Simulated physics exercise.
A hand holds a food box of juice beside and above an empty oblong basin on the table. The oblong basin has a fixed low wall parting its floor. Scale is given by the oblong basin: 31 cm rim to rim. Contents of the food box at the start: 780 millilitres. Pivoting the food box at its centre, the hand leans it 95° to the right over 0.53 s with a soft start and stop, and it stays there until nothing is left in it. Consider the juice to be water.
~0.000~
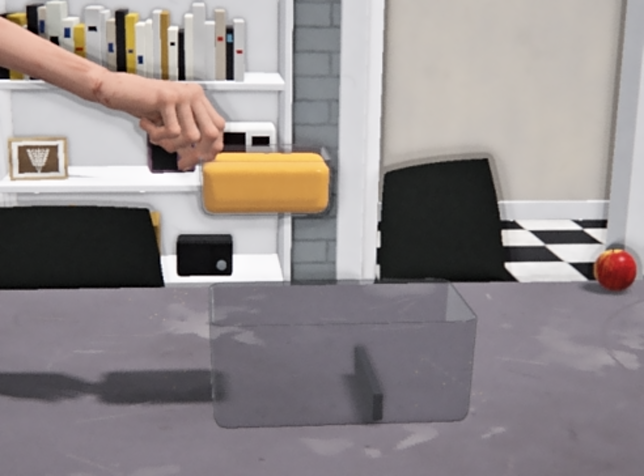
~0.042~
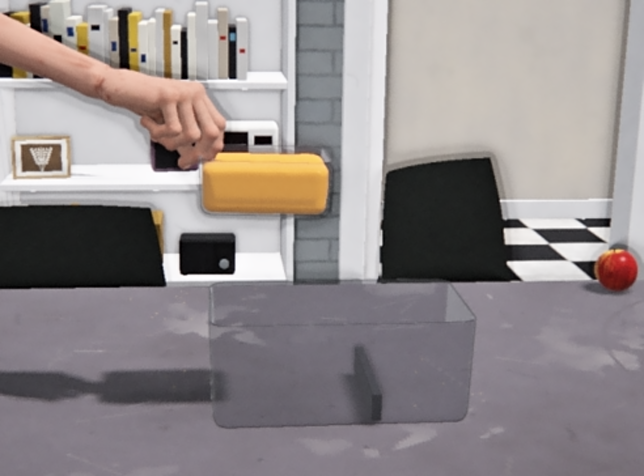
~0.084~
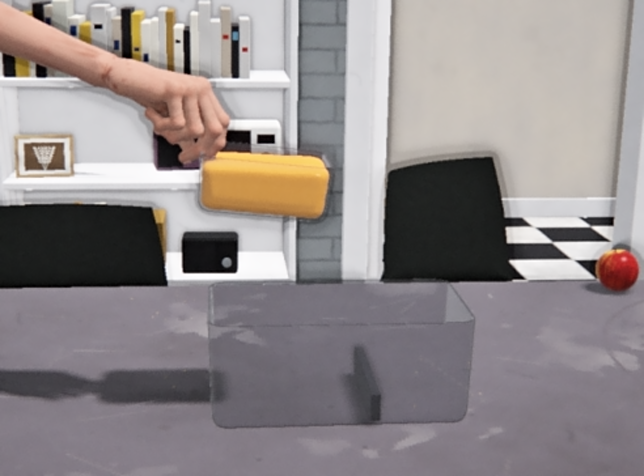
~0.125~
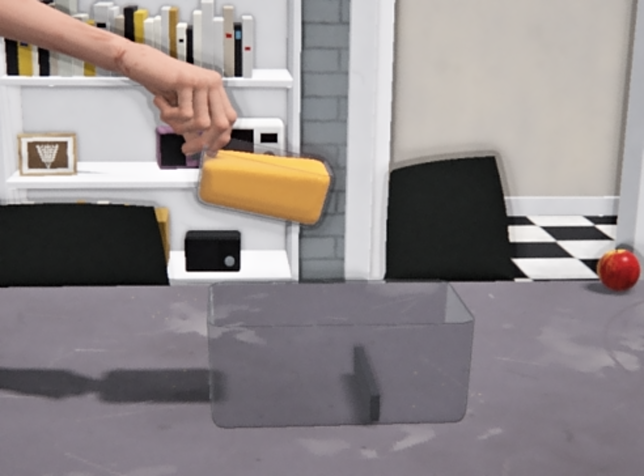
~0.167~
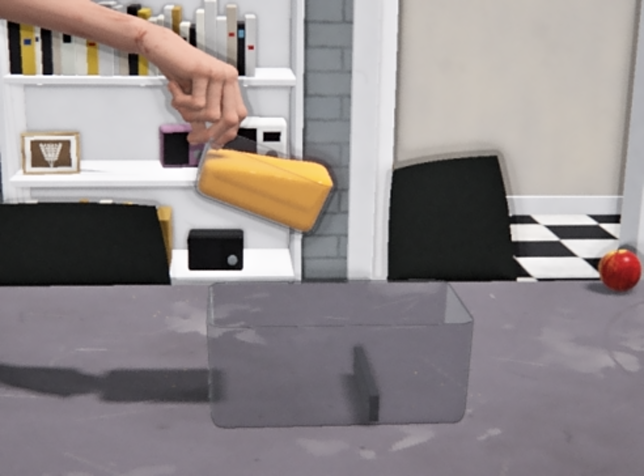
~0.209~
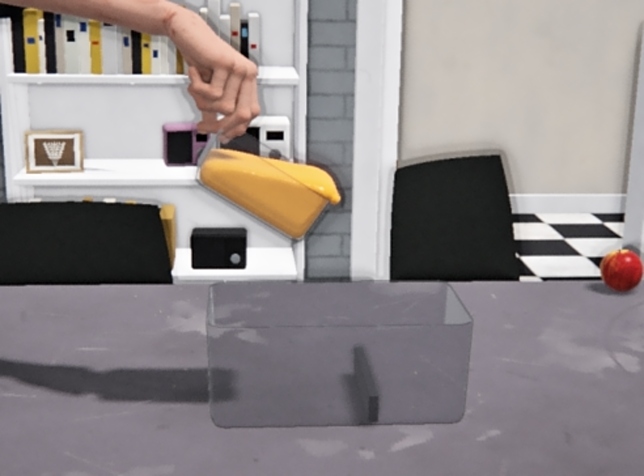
Above a grey table in a room with shelves, a hand tilting a yellow box rightward over an empty clear basin.
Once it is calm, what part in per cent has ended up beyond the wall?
About 49 per cent ends up there.
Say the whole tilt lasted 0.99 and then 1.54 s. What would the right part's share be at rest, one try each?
Roughly 60 per cent the first time and 65 per cent the second.
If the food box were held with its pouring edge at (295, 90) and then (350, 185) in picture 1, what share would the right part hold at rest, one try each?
Some 35 and 60 per cent, in that order.
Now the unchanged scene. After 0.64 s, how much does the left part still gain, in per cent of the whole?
Close to 20% of the whole.
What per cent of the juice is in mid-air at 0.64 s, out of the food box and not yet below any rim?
I'd say some 8 per cent is in the air.
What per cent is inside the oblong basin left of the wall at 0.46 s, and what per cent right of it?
I'd say some 4 on the left and some 26 on the right.
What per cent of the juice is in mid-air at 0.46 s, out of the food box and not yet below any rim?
52 %.
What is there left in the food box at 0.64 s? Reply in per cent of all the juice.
Remaining share: Approx. 4 %.
After 0.46 s the tilt is 90° and 17 per cent is still to pour, 4 is left of the wall and 27 right of it.
After 0.64 s the tilt is 95° and 4 per cent is still to pour, 26 is left of the wall and 61 right of it.
After 0.82 s the tilt is 95° and 1 per cent is still to pour, 38 is left of the wall and 53 right of it.
After 1.03 s the tilt is 95° and 0 per cent is still to pour, 45 is left of the wall and 49 right of it.
In the end 47 per cent lies left of the wall, 49 right of it and 5 outside.
